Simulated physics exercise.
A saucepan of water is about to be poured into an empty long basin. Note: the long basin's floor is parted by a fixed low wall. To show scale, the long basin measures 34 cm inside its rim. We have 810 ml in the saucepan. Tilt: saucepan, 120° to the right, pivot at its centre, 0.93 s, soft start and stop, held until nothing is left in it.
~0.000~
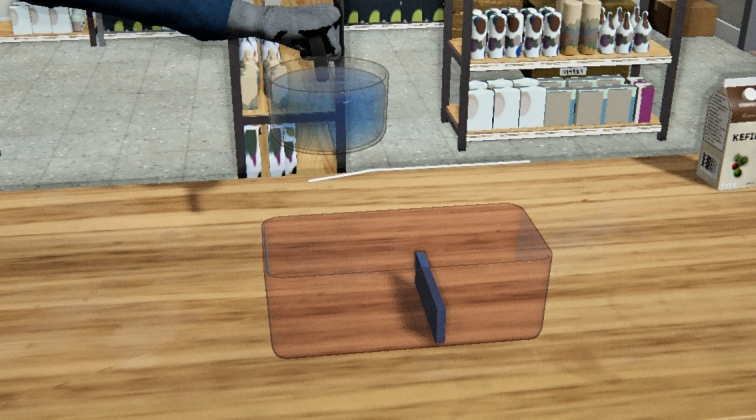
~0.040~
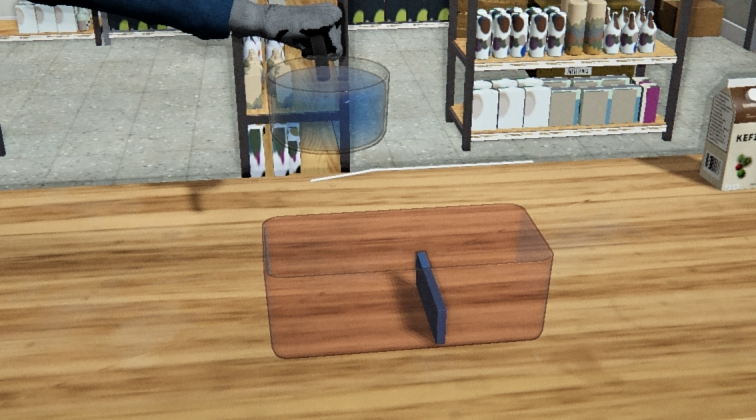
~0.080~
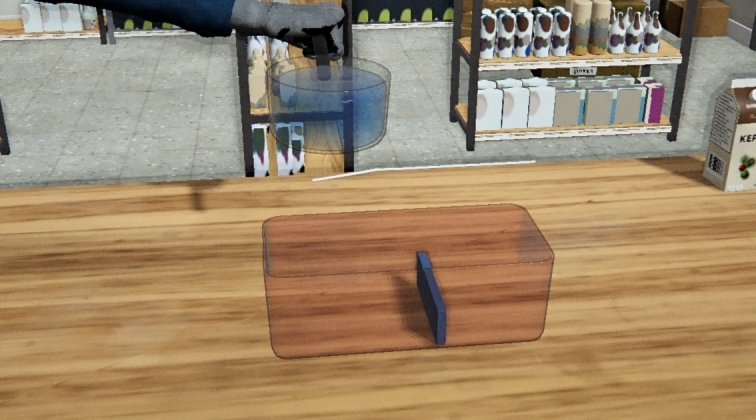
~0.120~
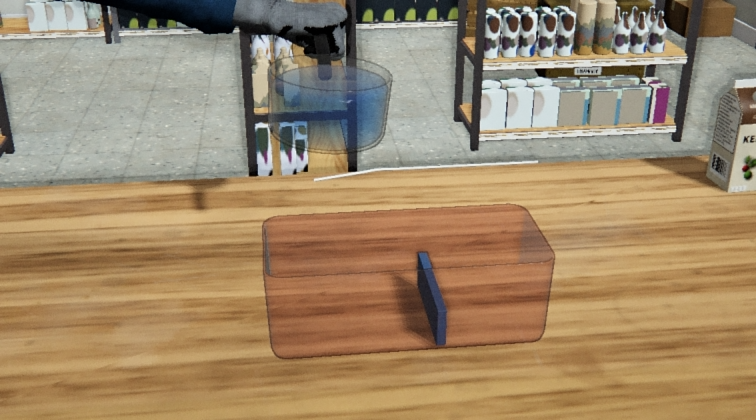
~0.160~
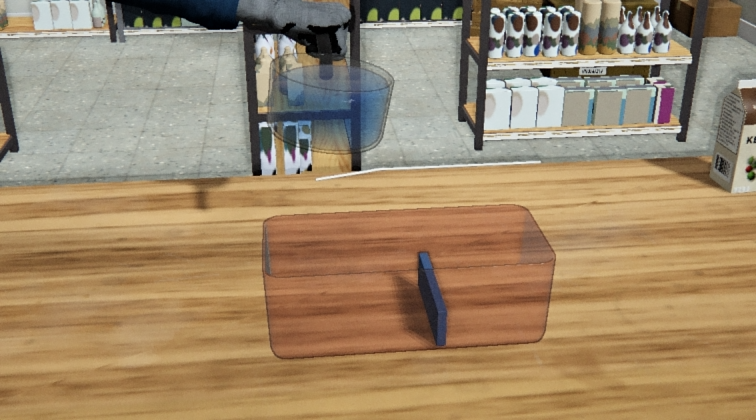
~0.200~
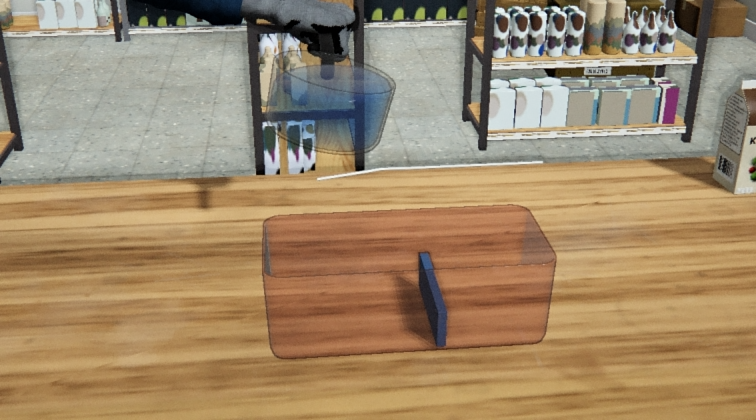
Gloved hand holding a transparent blue saucepan of water and slowly tilting it to the right above a wooden counter with a clear basin.
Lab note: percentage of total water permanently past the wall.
Approx. 62 %.
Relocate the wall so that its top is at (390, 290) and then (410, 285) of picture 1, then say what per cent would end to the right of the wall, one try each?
Some 85 in a hundred, then some 75 in a hundred.
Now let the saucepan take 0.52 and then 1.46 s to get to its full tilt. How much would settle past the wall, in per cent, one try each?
The first try gives 35 percent and the second 70 percent.
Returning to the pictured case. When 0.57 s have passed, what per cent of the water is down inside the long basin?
About 12%.
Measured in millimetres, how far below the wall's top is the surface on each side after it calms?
40 mm left, 22 mm right.
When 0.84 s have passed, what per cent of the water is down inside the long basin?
Roughly 86 percent of it.
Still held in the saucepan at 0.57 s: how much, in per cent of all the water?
At that time about 44 in a hundred parts are still held.
After 0.57 s the tilt is 81° and 44 per cent is still to pour, 2 is left of the wall and 11 right of it.
After 0.84 s the tilt is 117° and 4 per cent is still to pour, 23 is left of the wall and 63 right of it.
After 1.12 s the tilt is 120° and 0 per cent is still to pour, 36 is left of the wall and 62 right of it.
After 1.43 s the tilt is 120° and 0 per cent is still to pour, 36 is left of the wall and 62 right of it.
In the end 36 per cent lies left of the wall, 62 right of it and 2 outside.
